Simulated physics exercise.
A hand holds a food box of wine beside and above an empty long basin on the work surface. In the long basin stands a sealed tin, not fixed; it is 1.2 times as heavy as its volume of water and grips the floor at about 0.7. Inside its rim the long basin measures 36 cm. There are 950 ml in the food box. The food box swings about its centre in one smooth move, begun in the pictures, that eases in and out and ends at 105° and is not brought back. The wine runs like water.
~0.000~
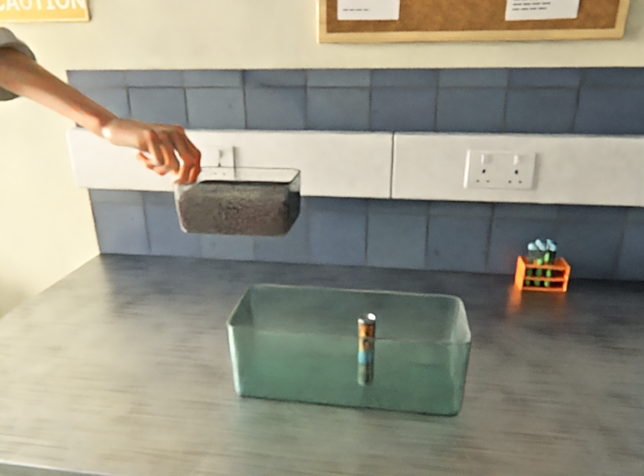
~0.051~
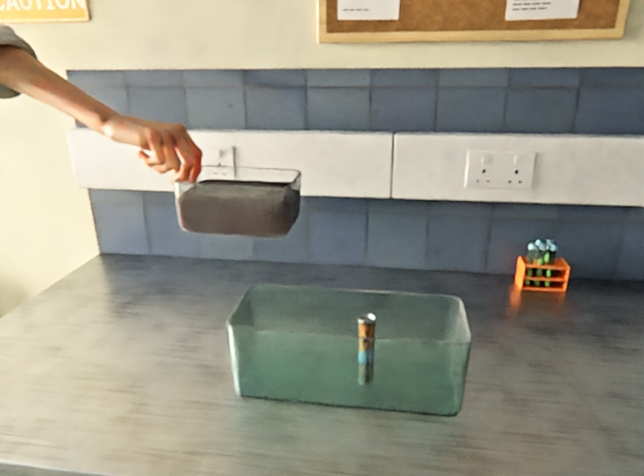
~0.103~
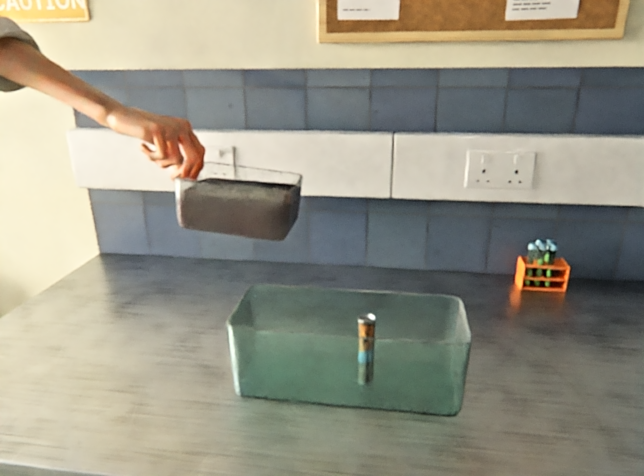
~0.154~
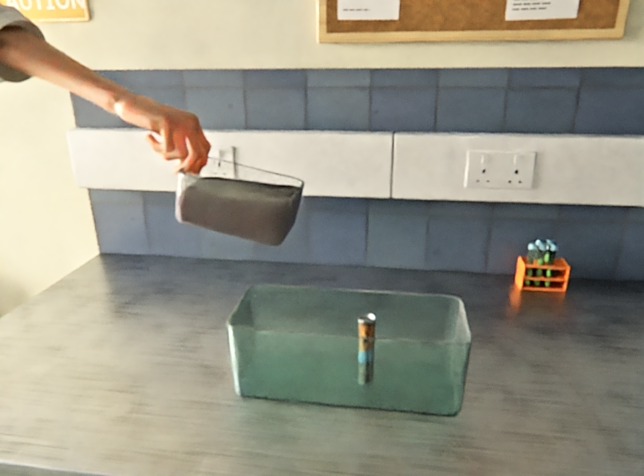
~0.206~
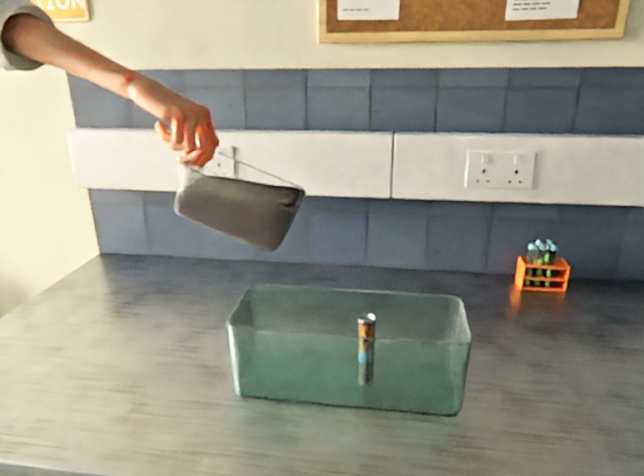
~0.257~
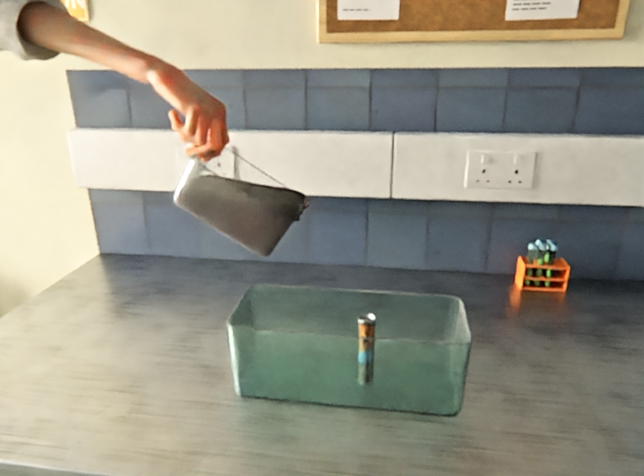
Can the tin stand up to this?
The tin topples.
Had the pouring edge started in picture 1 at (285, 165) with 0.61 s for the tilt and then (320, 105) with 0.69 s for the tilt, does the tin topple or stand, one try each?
First it topples; then it stays up.
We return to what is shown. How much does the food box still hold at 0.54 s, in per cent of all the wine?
Near 18 in a hundred.
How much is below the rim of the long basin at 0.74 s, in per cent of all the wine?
About 84 per cent.
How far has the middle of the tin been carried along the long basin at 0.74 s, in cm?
Some 3 cm.
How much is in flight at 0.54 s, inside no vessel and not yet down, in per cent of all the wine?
Some 56 per cent.
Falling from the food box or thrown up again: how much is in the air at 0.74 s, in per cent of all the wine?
Some 5 per cent.
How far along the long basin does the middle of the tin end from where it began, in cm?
Some 9.0 cm.
After 0.54 s the tilt is 93° and 17 per cent is still to pour; the tin stands where it began.
After 0.74 s the tilt is 105° and 3 per cent is still to pour; the tin leans 11°.
After 0.96 s the tilt is 105° and 0 per cent is still to pour; the tin leans 32°.
After 1.19 s the tilt is 105° and 0 per cent is still to pour; the tin lies on its side.
In the end the tin lies on its side.
